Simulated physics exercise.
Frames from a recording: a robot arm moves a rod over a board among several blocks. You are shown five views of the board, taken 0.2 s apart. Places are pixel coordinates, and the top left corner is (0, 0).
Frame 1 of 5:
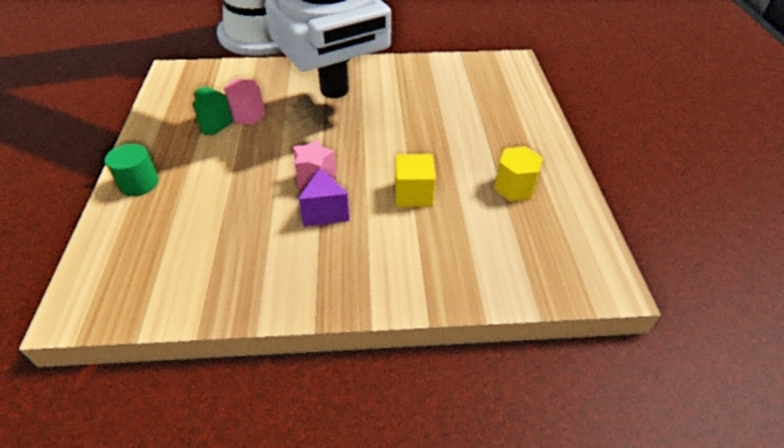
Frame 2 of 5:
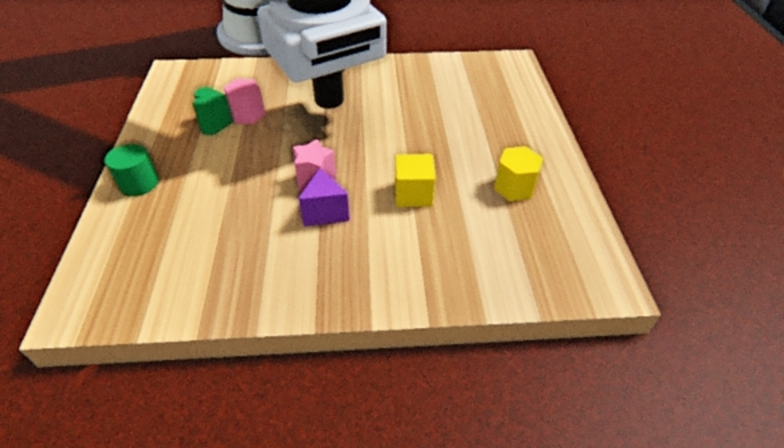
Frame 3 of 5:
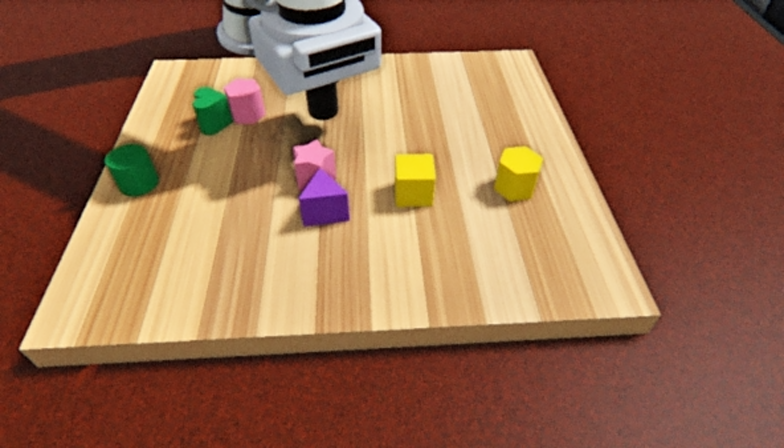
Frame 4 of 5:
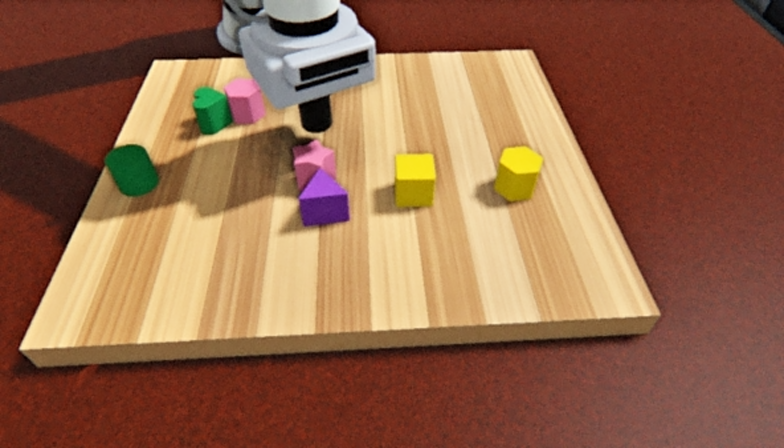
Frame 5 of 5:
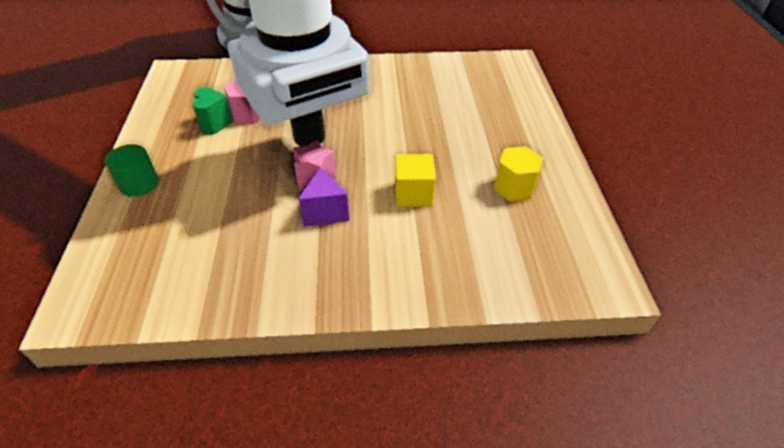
A robot arm moves a dark rod steadily toward the viewer and slightly left over a wooden board, bringing it close to the pink star-shaped block behind a purple three-sided block, while the green, pink, purple and yellow blocks stay still.
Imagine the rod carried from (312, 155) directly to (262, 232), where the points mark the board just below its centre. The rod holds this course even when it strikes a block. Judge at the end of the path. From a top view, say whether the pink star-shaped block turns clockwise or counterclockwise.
It goes round opposite to clock hands.
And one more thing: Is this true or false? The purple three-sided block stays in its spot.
The statement is false.
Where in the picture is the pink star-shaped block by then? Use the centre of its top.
The middle of its upper face should be somewhere near (315, 171).
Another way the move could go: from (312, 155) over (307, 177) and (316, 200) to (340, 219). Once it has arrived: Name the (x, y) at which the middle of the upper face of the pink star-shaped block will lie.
At the end it should sit near (345, 216).
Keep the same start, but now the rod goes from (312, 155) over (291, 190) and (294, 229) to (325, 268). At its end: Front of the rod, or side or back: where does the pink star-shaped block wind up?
The pink star-shaped block won't stay at the front of the rod.
On the path given first. One third of the way, rod (294, 163); pink star-shaped block (315, 165), turned 25° anticlockwise; purple three-sided block (326, 193), turned 20° clockwise.
Two thirds of the way, rod (277, 188); pink star-shaped block (315, 171), turned 55° anticlockwise; purple three-sided block (327, 193), turned 25° clockwise.
At the end, rod (258, 216); pink star-shaped block (315, 171), turned 55° anticlockwise; purple three-sided block (327, 193), turned 25° clockwise.
